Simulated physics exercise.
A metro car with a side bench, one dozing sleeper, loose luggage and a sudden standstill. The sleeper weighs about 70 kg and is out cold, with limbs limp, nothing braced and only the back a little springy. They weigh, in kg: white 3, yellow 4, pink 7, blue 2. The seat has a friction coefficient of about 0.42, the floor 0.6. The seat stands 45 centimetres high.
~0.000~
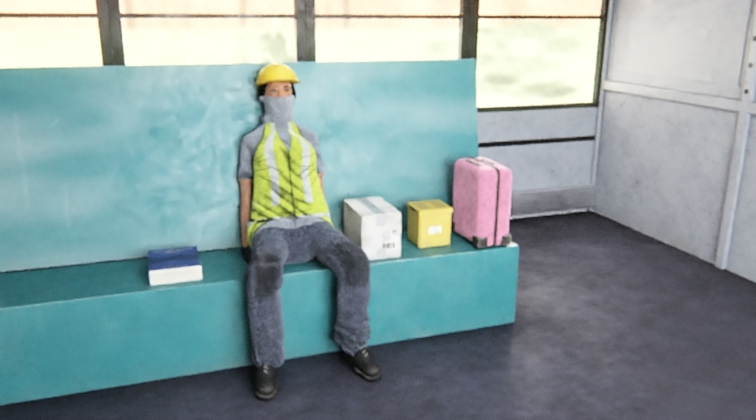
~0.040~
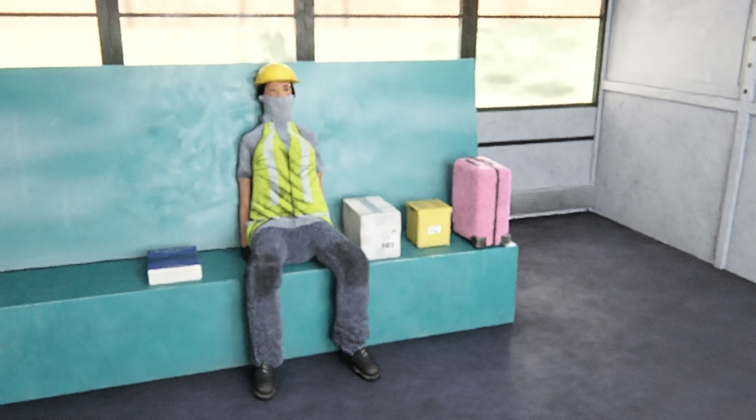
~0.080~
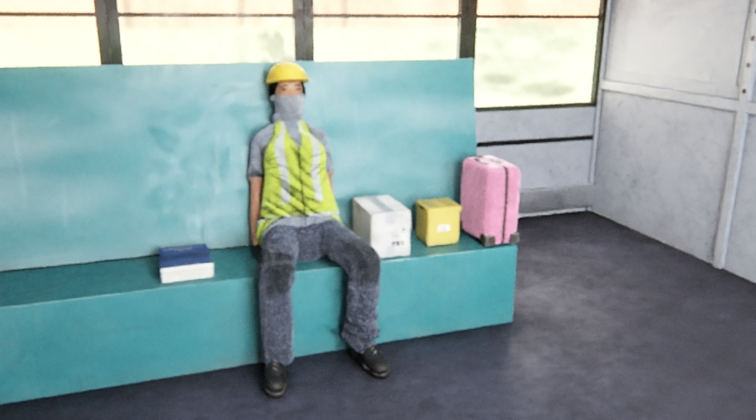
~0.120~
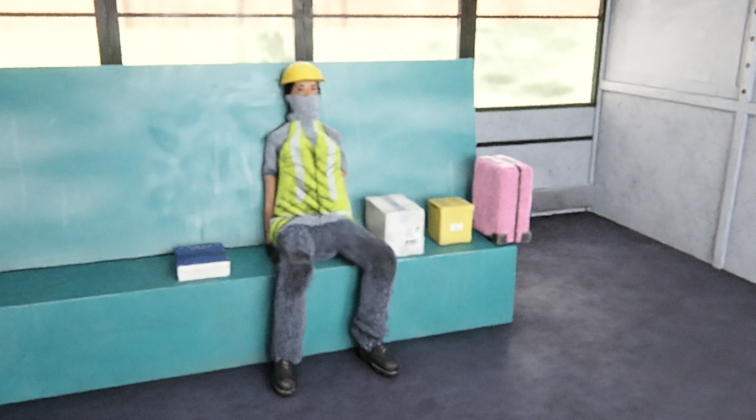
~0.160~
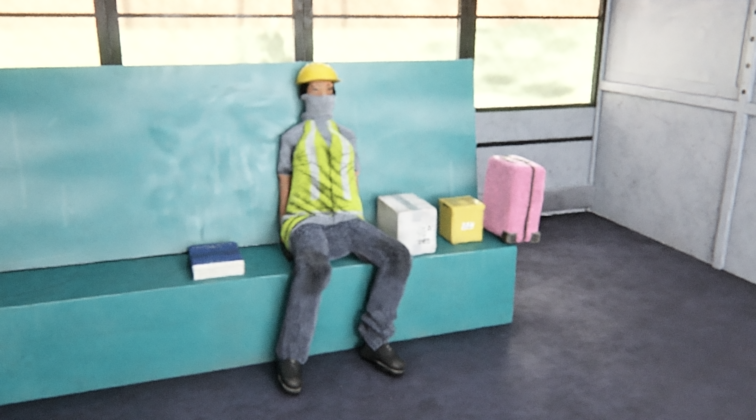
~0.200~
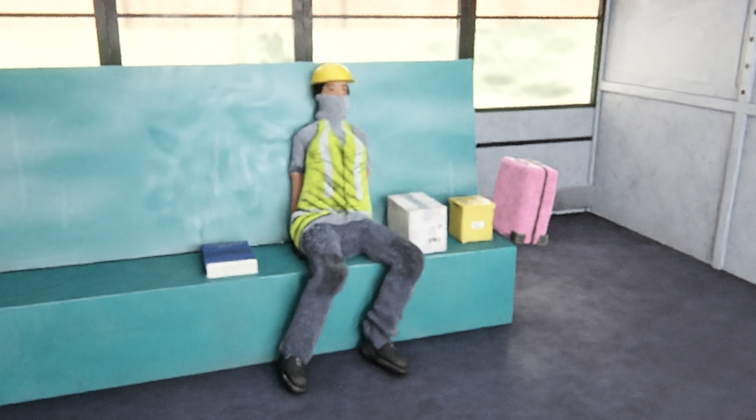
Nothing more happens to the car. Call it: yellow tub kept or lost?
Lost.
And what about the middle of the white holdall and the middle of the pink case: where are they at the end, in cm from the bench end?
White holdall, 20 cm on the short side; pink case, 90 cm on the past side.
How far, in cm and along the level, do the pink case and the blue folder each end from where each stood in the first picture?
For the pink case it is 100, for the blue folder it is 50.
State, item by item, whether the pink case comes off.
At the end the pink case has come off.
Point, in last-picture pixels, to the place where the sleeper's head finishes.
End point: Roughly (470, 181) in the last view.
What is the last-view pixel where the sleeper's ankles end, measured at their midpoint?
Roughly (388, 336).
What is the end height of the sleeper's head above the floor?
Roughly 75 cm.
After 0.40 s the yellow tub is 4 cm past the bench end, tilted 20°, near (505, 217) in the last picture's view.
After 0.65 s the yellow tub is 25 cm past the bench end, tilted 95°, near (533, 276) in the last picture's view; the sleeper's hips 60 cm above the ground.
After 1.05 s the yellow tub is 24 cm past the bench end, tilted 90°, near (530, 287) in the last picture's view; the sleeper's hips 58 cm above the ground.
Final state at 2.2 s, white holdall stays on; yellow tub drops off; pink case drops off; blue folder stays on; sleeper's hips keep to the seat.
